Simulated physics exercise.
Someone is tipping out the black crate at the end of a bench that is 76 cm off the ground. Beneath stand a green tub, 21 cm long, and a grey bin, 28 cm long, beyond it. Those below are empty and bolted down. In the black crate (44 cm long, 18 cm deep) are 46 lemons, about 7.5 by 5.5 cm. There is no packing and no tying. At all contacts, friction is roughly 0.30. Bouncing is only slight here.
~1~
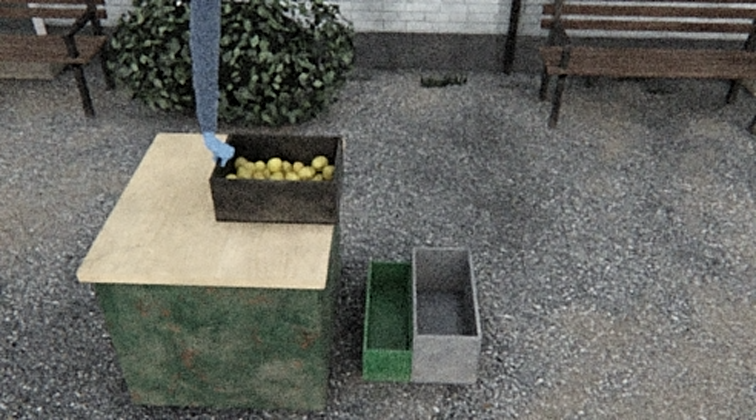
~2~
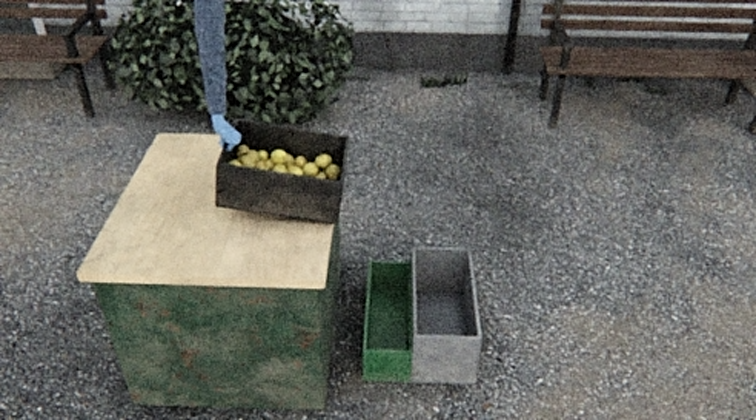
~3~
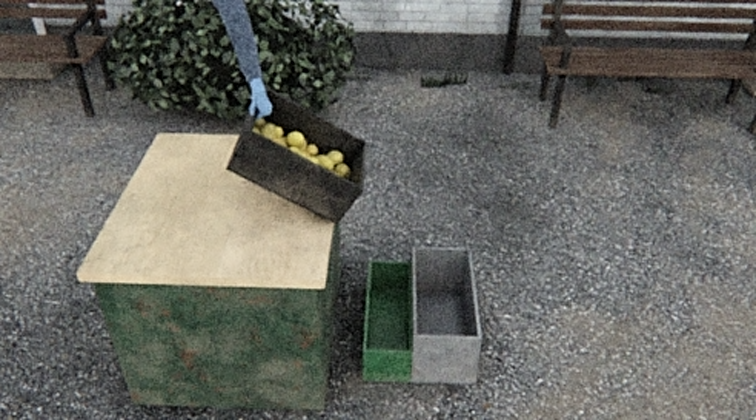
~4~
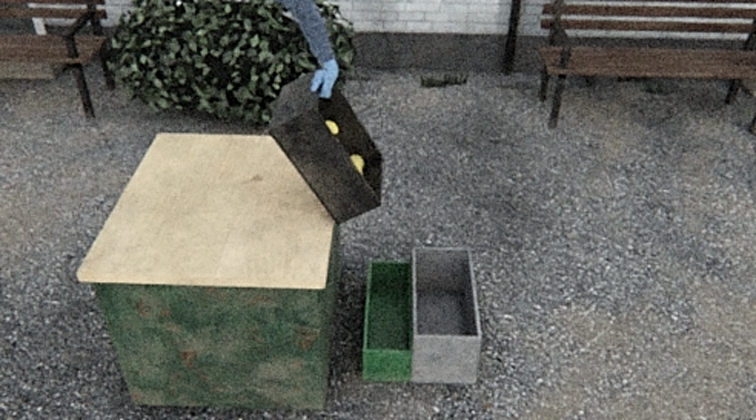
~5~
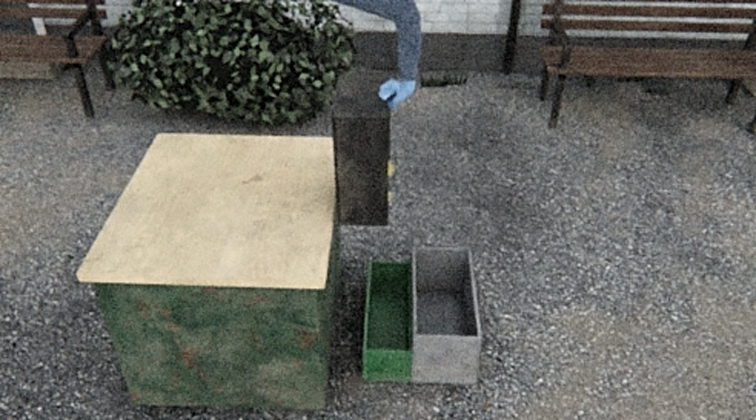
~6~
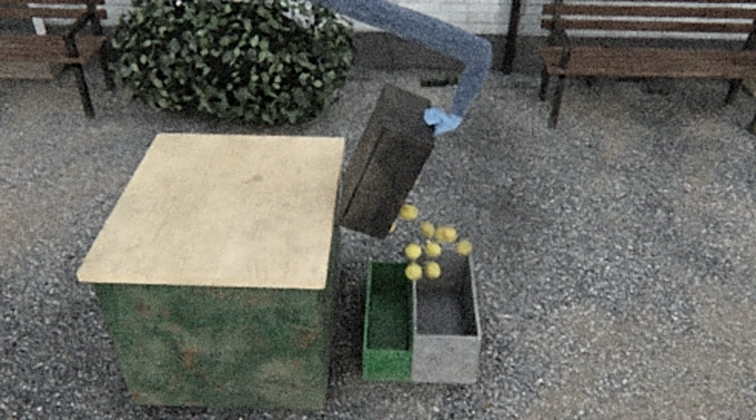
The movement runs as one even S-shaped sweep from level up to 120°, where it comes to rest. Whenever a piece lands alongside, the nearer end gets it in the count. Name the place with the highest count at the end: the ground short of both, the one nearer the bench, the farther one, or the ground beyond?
It's the distant one, the grey bin, that ends up with the most.
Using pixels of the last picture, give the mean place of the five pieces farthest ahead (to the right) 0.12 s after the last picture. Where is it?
Close to (471, 306) in the last view.
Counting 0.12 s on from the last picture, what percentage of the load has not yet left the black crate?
I'd estimate close to 40 in a hundred.
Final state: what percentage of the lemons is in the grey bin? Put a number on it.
Roughly 85 percent.
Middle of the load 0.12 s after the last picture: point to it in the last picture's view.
(409, 205).
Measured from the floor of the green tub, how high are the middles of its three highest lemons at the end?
About 6 cm.
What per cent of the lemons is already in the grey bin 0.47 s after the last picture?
Share: About 65 %.
Then, 0.12 s after the last picture, tilt 118°; 18 still in the black crate, 6 in the grey bin and 22 in the air.
Then, 0.27 s after the last picture, tilt 120°; 6 still in the black crate, 1 in the green tub, 16 in the grey bin, 1 on the ground beyond the grey bin and 22 in the air.
Then, 0.47 s after the last picture, tilt 120°; 2 in the green tub, 30 in the grey bin, 2 on the ground beyond the grey bin and 12 in the air.
When it is over (0.74 s after the last picture), 4 in the green tub, 38 in the grey bin, 1 on the ground short of the green tub and 3 on the ground beyond the grey bin.
